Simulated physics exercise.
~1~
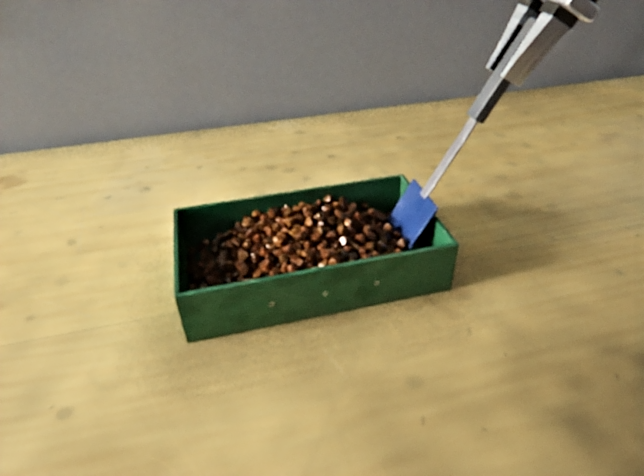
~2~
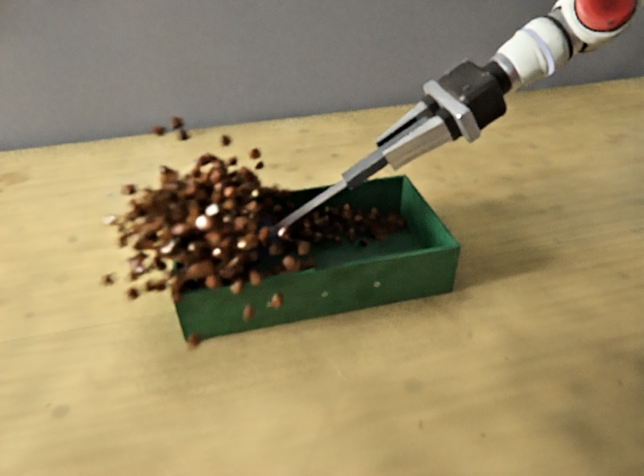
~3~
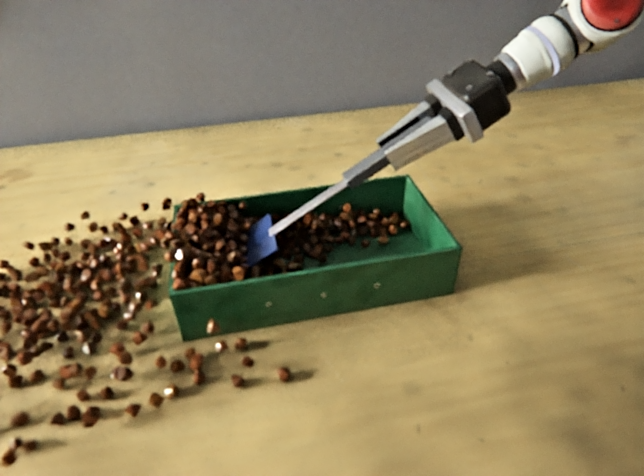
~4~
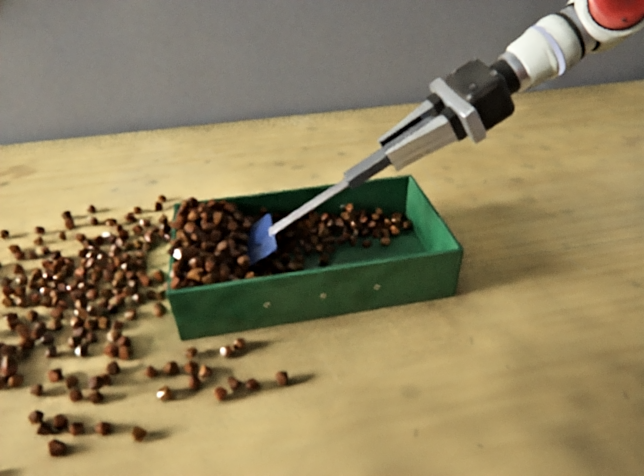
A robot arm sweeps a blue blade left through a green tray, spilling brown pellets onto the table.
